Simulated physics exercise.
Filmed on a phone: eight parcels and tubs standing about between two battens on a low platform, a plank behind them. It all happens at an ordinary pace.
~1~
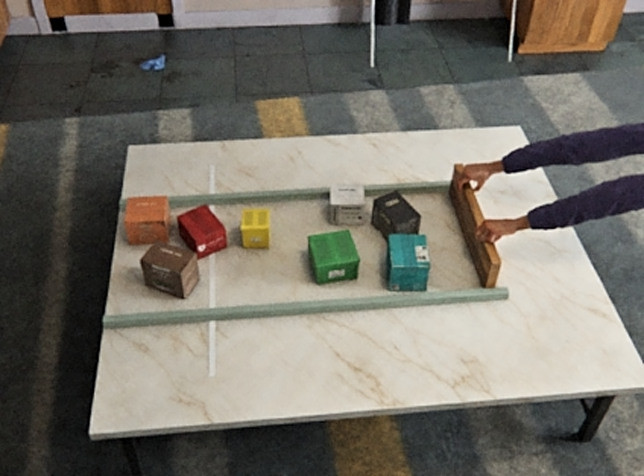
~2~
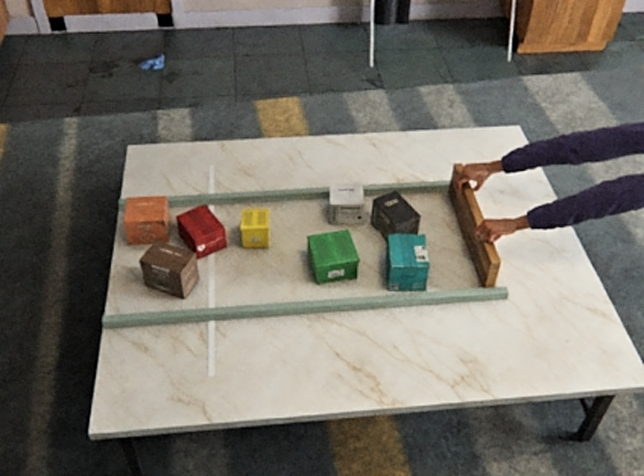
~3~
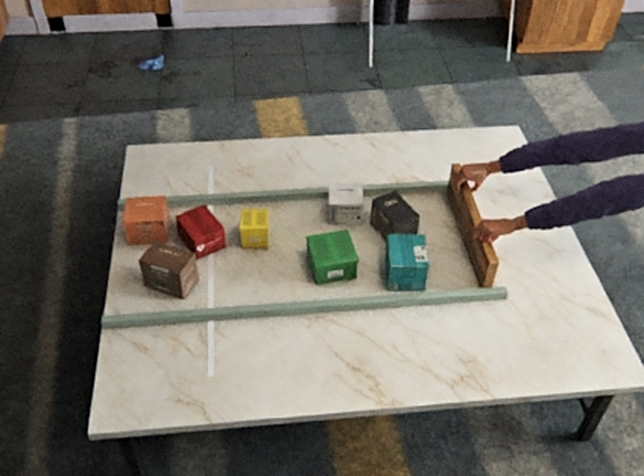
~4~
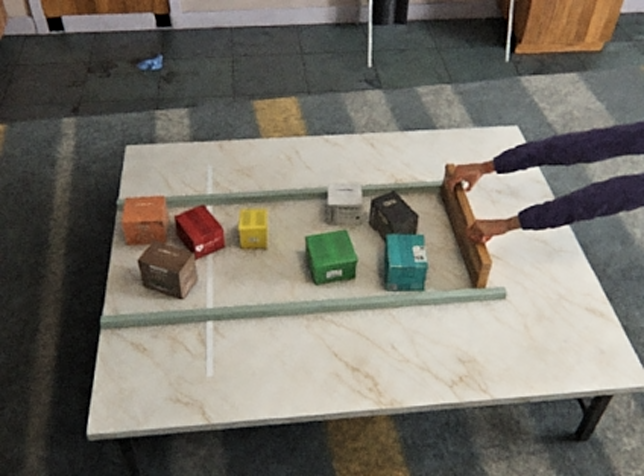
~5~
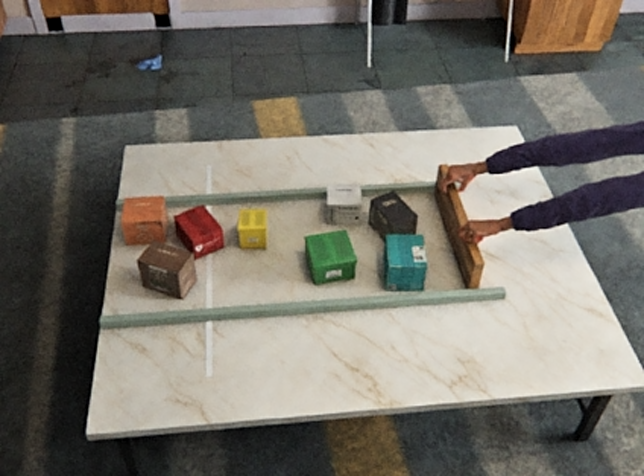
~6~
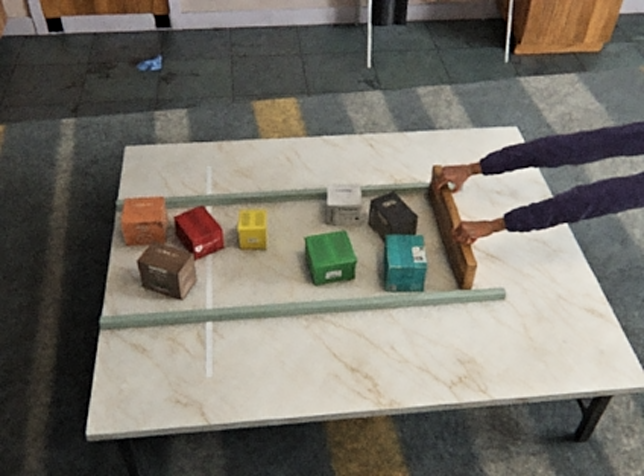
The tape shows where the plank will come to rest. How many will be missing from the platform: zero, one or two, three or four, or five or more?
Here the number that fall off is one or two.
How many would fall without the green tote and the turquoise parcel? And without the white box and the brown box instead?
It would be 1 and 1.
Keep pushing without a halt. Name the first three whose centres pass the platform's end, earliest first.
Earliest first: The orange box, then the brown box, then the red box.
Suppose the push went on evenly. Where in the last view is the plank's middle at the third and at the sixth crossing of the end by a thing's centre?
Near (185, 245) and (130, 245).
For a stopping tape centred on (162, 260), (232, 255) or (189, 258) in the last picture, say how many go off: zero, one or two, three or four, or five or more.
In that order: 3 or 4; none at all; either one or two.
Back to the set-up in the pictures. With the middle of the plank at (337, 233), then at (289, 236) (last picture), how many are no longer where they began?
At the one place 4, at the other 5.
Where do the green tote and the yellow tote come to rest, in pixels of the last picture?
About (147, 270), and the other about (165, 242).
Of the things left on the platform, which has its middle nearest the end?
The red box.
Soon after, none off yet; orange box at rest near (145, 221); brown box at rest near (168, 271); red box at rest near (199, 232).
In the end, the number that fall off is one or two; gone, brown box and orange box.
